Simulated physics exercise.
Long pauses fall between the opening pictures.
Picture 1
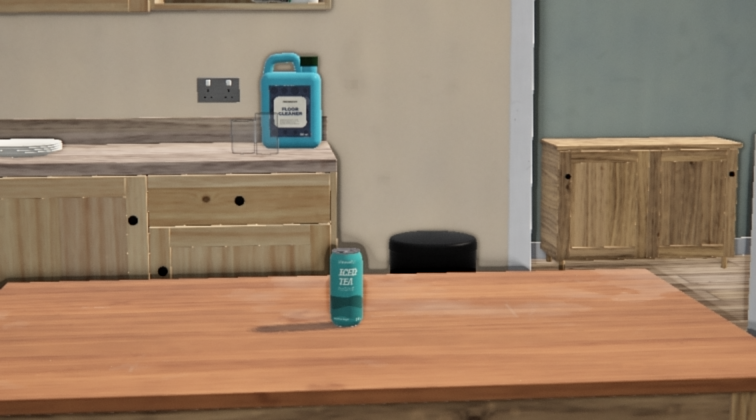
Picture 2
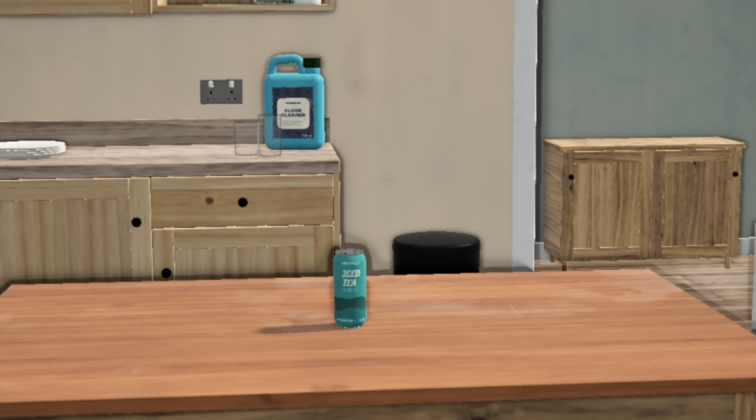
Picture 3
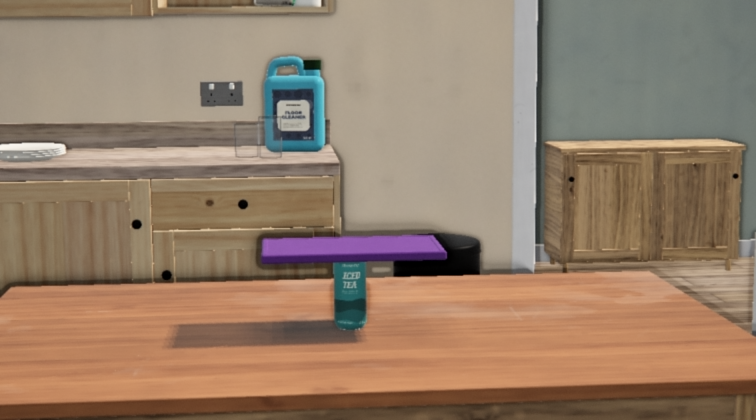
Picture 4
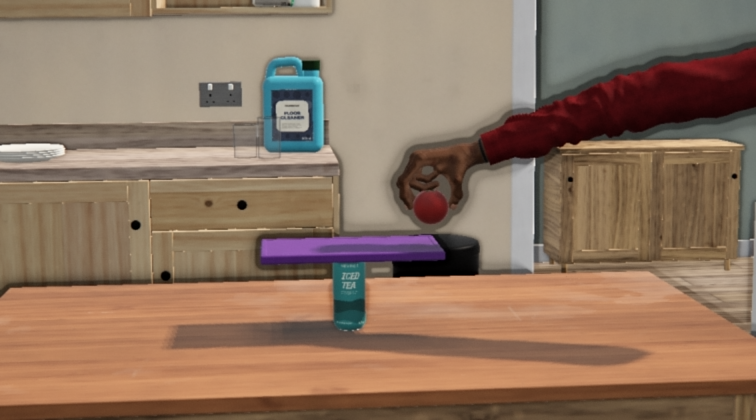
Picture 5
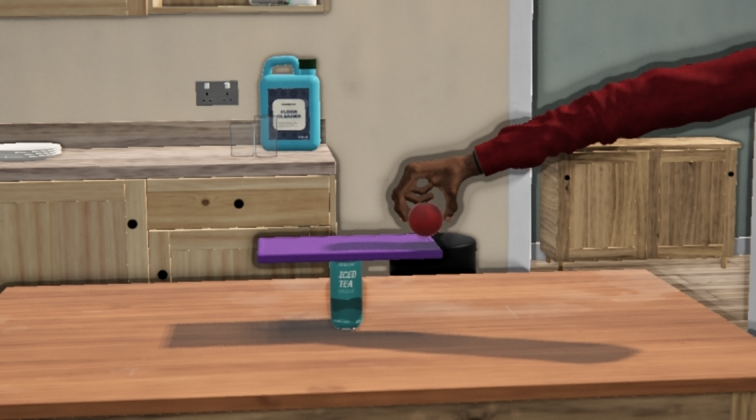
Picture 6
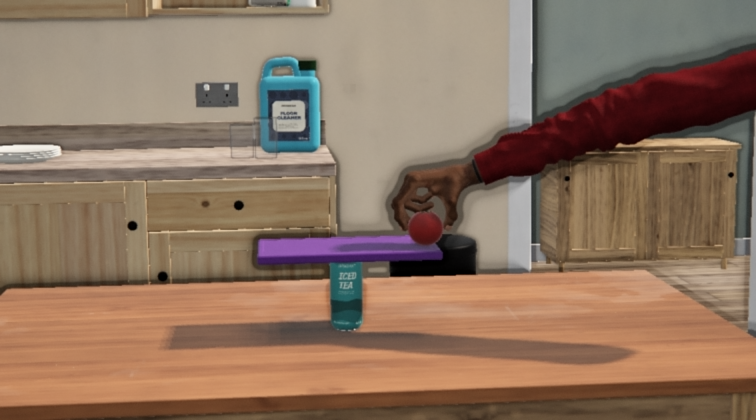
A turquoise can of iced tea stands on an orange-brown wooden table in a kitchen, seen from the front, slightly above the tabletop. Behind it are a blue floor cleaner jug on the left counter, a black bin and a wooden cabinet on the right. A purple board appears across the can, then a red-sleeved arm reaches from the right and lowers a red ball-like object onto the board's right end, still holding it.
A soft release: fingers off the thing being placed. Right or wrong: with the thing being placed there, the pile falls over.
Right, it falls over.
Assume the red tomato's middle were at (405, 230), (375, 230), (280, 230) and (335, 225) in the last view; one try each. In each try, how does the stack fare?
Try 1: Topples; try 2: Stands; try 3: Topples; try 4: Stands.
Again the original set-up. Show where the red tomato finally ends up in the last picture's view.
End position: Approximately (564, 313).
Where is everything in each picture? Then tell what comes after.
In the first picture, the last thing is not in view yet; turquoise can (346, 287).
In the second picture, the last thing is not in view yet; turquoise can (350, 289).
In the third picture, the last thing is not in view yet; turquoise can (350, 291).
In the fourth picture, still above its spot; red tomato (431, 206); turquoise can (349, 291).
In the fifth picture, still above its spot; red tomato (425, 219); turquoise can (346, 290).
In the sixth picture, set down, still held; red tomato (425, 228); turquoise can (346, 291).
Then, 0.50 s past the last view, red tomato now fallen; purple lid rocked 50° from its first pose.
Then, 0.70 s past the last view, purple lid now fallen.
Then, 1.00 s past the last view, things are still on the move.
Finally, fallen, red tomato and purple lid; turquoise can still in place. Final places as the last picture's camera would see them, red tomato near (564, 313). The stack comes apart.
